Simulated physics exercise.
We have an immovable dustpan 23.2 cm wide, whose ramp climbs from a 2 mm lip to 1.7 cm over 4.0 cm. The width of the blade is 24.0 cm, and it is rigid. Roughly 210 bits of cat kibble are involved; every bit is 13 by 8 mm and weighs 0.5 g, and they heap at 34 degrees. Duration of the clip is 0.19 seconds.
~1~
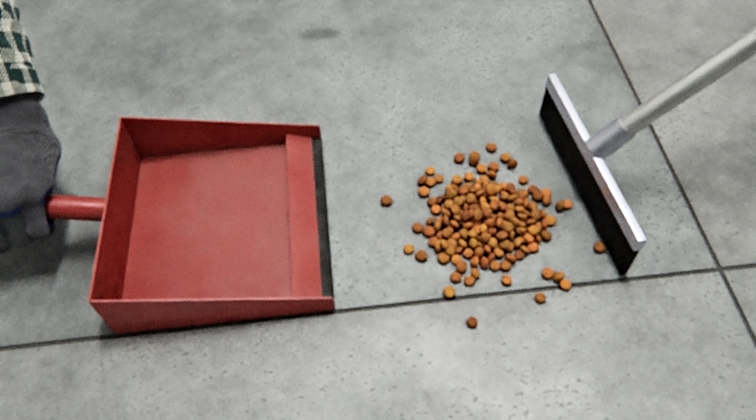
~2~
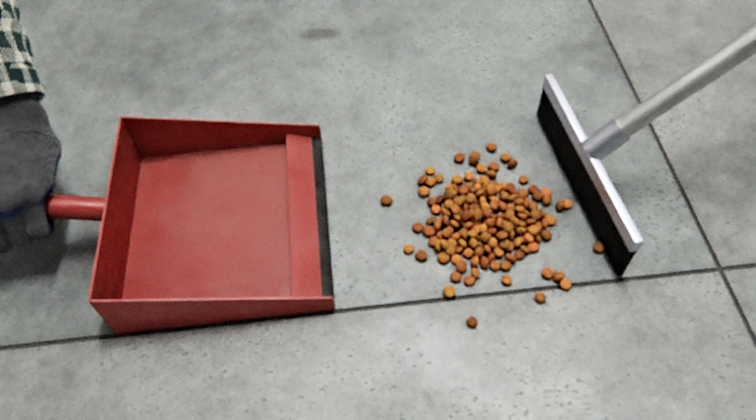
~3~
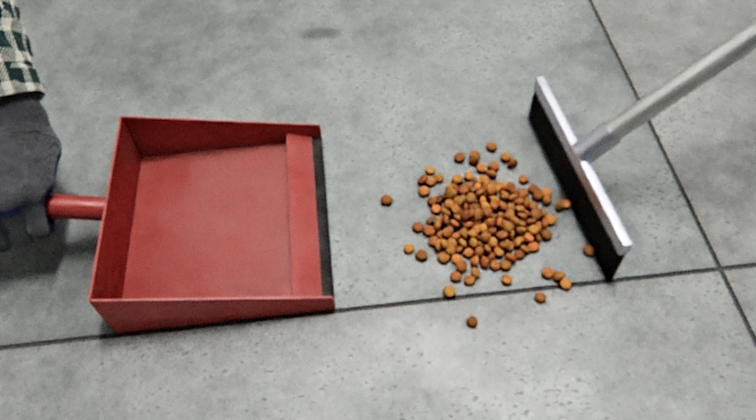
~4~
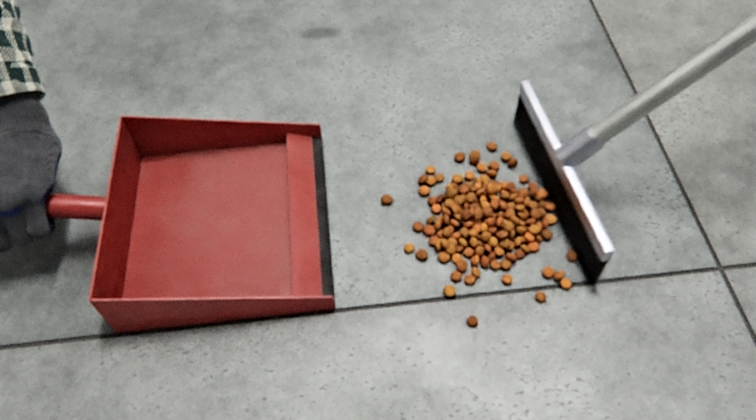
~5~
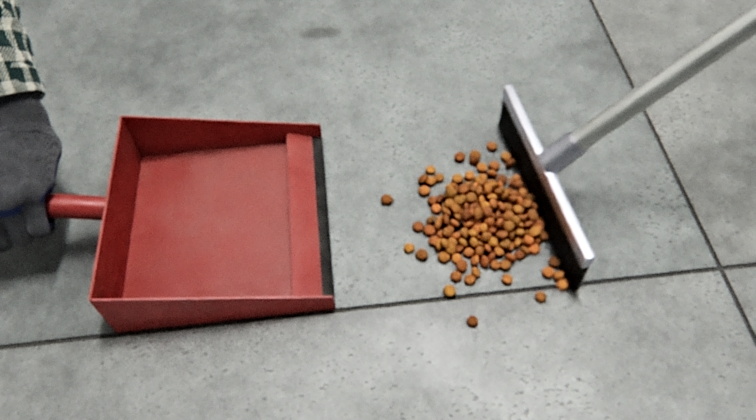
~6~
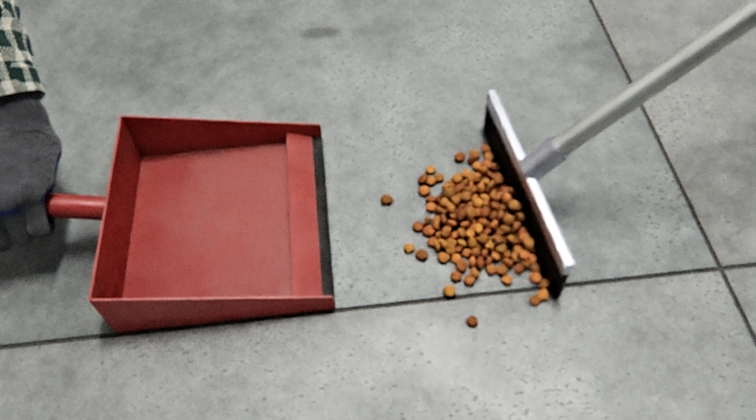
Gloved hand holding a red dustpan still on grey tiles while a squeegee-like blade slides left, pushing into brown kibble.
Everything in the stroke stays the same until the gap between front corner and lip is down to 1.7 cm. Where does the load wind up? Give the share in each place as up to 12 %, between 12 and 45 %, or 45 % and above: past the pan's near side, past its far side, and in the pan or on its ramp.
Near side: Between 12 and 45 %; far side: Up to 12 %; pan: Between 12 and 45 %.
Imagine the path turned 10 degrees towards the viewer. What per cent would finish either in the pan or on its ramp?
The pan, ramp included, would get around 25 per cent.
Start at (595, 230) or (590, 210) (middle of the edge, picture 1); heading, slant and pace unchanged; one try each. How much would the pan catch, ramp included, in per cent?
Close to 35 in a hundred, then close to 40 in a hundred.
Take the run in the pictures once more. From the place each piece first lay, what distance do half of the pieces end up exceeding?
About 18 cm.
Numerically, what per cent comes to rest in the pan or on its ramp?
Near 35 in every hundred.
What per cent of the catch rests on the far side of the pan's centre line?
Something like 20 in a hundred.
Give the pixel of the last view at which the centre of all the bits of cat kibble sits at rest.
Roughly pixel (329, 260).
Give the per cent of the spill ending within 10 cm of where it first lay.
Roughly 0 in a hundred.
Then, 0.18 s after the last picture, middle of the blade 12 cm from the lip; 0 % over the lip, far side 0 %, near side 10 %.
Then, 0.29 s after the last picture, middle of the blade 6 cm from the lip; 5 % over the lip, far side 0 %, near side 15 %.
Then, 0.54 s after the last picture, middle of the blade 3 cm from the lip; 40 % over the lip, far side 0 %, near side 20 %.
In the end, near side 20 %, far side 0 %, pan 35 %, in front of the lip or behind the blade 40 %.
